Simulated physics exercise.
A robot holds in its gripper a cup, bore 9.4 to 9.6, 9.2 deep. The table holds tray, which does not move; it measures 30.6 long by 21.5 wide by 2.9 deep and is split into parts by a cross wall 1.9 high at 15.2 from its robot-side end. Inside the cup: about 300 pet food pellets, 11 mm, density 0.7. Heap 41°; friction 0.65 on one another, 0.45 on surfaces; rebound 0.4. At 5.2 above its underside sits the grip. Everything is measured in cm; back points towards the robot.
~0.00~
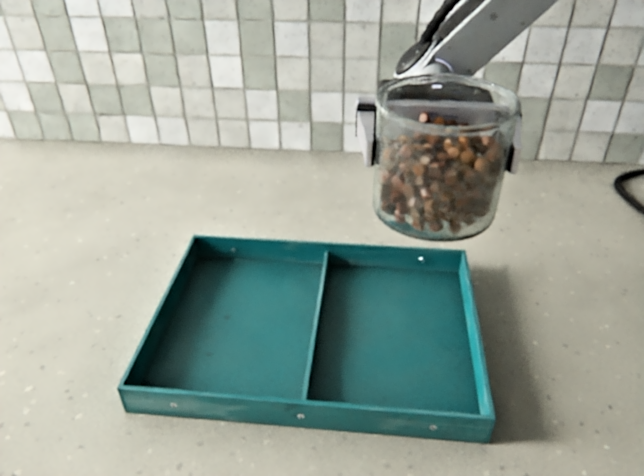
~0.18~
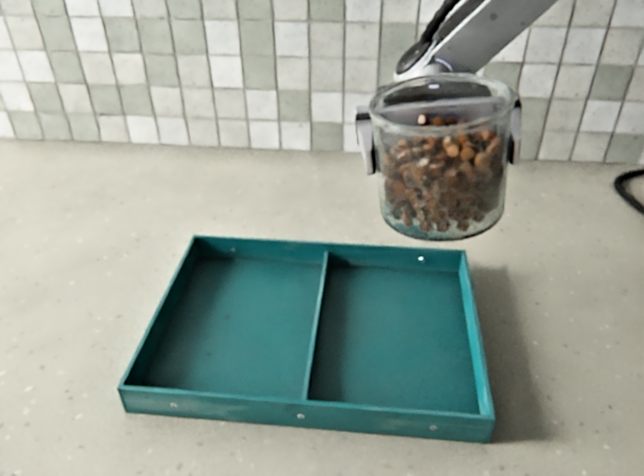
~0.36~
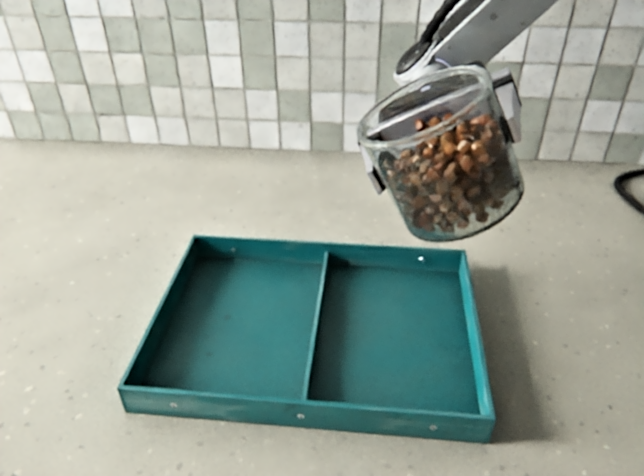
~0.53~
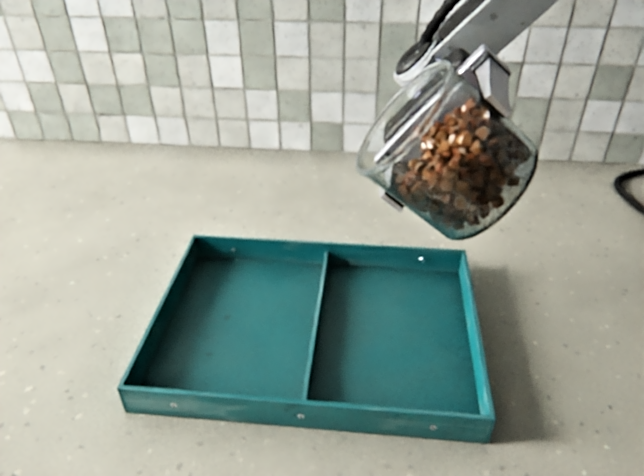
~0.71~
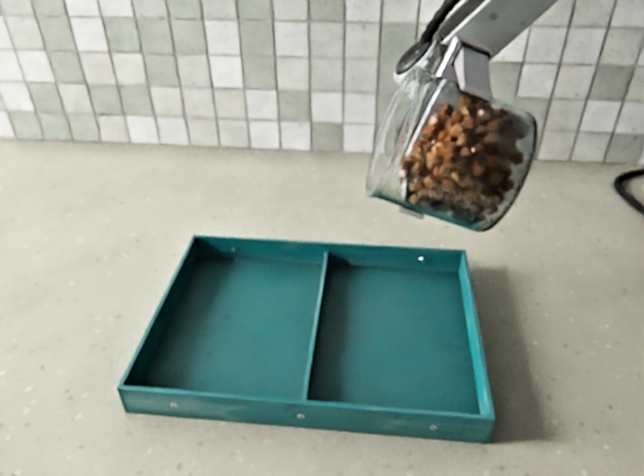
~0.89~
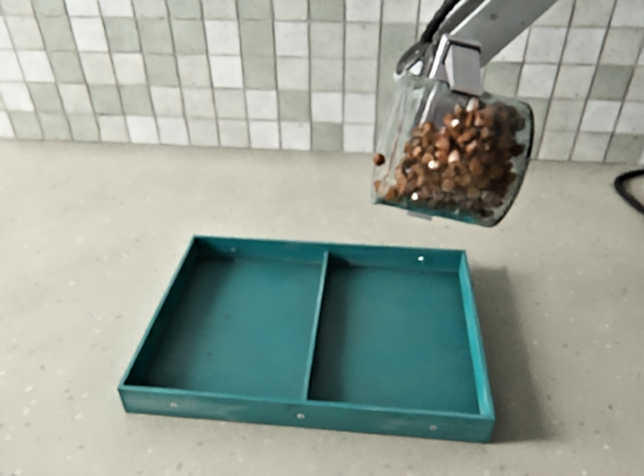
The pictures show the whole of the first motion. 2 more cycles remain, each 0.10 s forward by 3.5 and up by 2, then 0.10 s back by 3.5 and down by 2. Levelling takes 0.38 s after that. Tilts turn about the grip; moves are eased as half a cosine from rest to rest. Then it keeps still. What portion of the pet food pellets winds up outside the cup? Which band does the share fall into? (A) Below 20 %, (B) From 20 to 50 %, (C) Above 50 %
C.
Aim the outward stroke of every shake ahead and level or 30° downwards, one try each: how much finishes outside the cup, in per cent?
You'd get about 55 per cent with the first setting and about 25 per cent with the second.
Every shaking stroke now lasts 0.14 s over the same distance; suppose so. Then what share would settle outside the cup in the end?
Estimate for that case: 50 %.
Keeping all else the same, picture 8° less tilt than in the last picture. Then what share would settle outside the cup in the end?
It would come to roughly 65 per cent.
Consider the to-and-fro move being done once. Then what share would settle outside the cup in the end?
Estimate for that case: 60 %.
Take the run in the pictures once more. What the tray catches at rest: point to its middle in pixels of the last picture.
(263, 321).
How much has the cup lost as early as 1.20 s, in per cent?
I'd say some 55 percent.
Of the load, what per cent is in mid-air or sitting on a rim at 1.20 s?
Roughly 13 per cent.
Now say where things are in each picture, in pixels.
In the first picture, cup middle at (439, 158), level; upper third of the load around (439, 151), from x 385 to 495, top at y 120; 295 in the cup.
In the second picture, cup middle at (440, 158), tilted 7° forward; upper third of the load around (445, 152), from x 385 to 495, top at y 120.
In the third picture, cup middle at (443, 157), tilted 27° forward; upper third of the load around (462, 148), from x 390 to 510, top at y 115.
In the fourth picture, cup middle at (446, 155), tilted 51° forward; upper third of the load around (471, 140), from x 400 to 525, top at y 105.
In the fifth picture, cup middle at (447, 153), tilted 71° forward; upper third of the load around (474, 131), from x 400 to 520, top at y 100.
In the sixth picture, cup middle at (448, 153), tilted 78° forward; upper third of the load around (478, 134), from x 380 to 520, top at y 105; 295 in the cup.
After 1.20 s, tilted 78° forward, highest piece 24 above the table; 134 in the cup, 104 in the far-side part, 18 in the robot-side part, 39 in flight or on a rim.
After 1.51 s, tilted 28° forward, highest piece 23 above the table; 188 in the far-side part, 63 in the cup, 38 in the robot-side part, 5 on the table or floor, 1 in flight or on a rim.
After 1.87 s, level, highest piece 21 above the table; 190 in the far-side part, 62 in the cup, 38 in the robot-side part, 5 on the table or floor.
After 2.92 s, level, highest piece 21 above the table; 190 in the far-side part, 62 in the cup, 38 in the robot-side part, 5 on the table or floor.
At rest, 190 in the far-side part, 62 in the cup, 38 in the robot-side part, 5 on the table or floor. That is 79 % outside the cup.
